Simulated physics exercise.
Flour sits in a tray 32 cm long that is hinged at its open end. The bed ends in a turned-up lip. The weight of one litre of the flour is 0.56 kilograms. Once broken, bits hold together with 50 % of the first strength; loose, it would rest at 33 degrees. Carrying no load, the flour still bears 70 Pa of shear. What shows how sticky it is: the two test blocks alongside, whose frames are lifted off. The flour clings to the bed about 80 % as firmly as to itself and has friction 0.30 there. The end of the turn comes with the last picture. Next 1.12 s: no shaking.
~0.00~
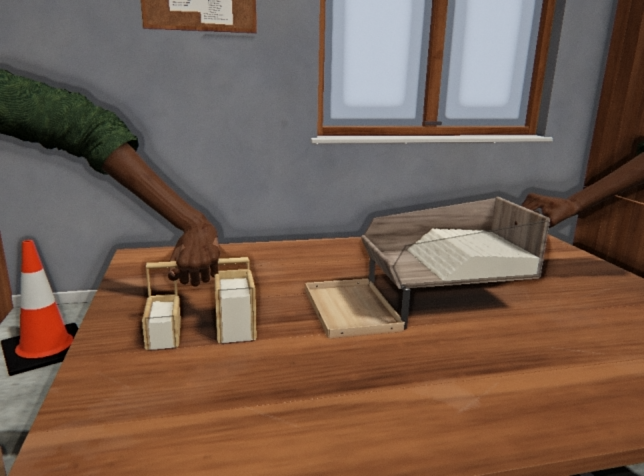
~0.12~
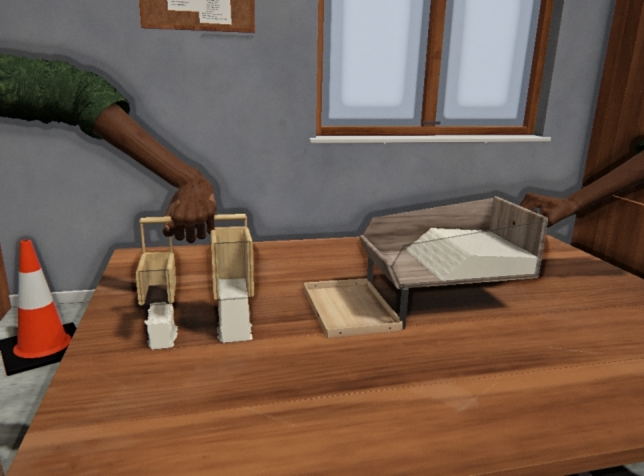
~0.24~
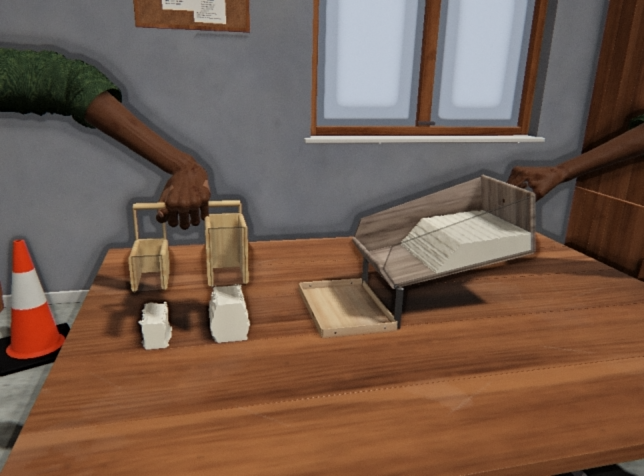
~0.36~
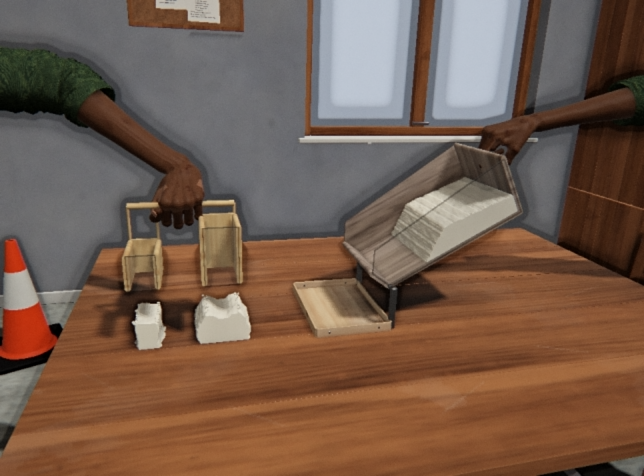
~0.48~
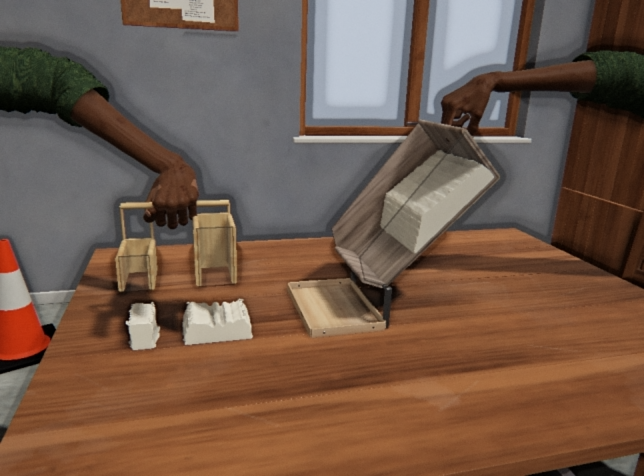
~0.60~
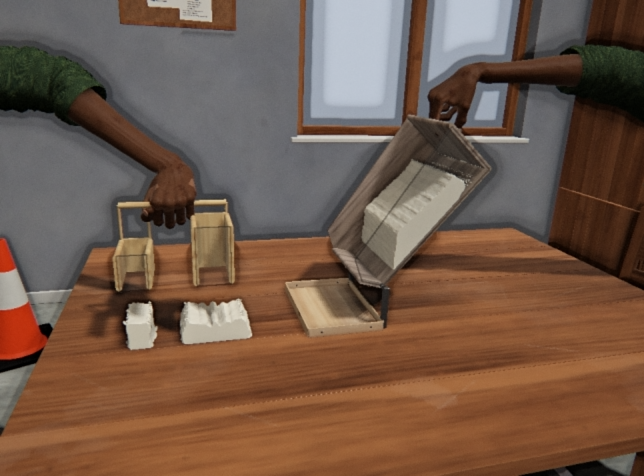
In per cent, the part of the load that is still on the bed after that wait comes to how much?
It comes to about 52 %.
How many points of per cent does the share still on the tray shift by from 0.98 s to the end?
Result: Close to 4 percent.
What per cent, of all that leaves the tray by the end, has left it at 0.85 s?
60 %.
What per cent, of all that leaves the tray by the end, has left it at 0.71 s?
The value is close to 0 %.
After 0.71 s, the tilt is 48 degrees and 100 % is on the bed.
After 0.85 s, the tilt is 48 degrees and 73 % is on the bed.
After 0.98 s, the tilt is 48 degrees and 56 % is on the bed.
After 1.12 s, the tilt is 48 degrees and 53 % is on the bed.
After 1.68 s, at the end, the tilt is 48 degrees and 52 % is on the bed.
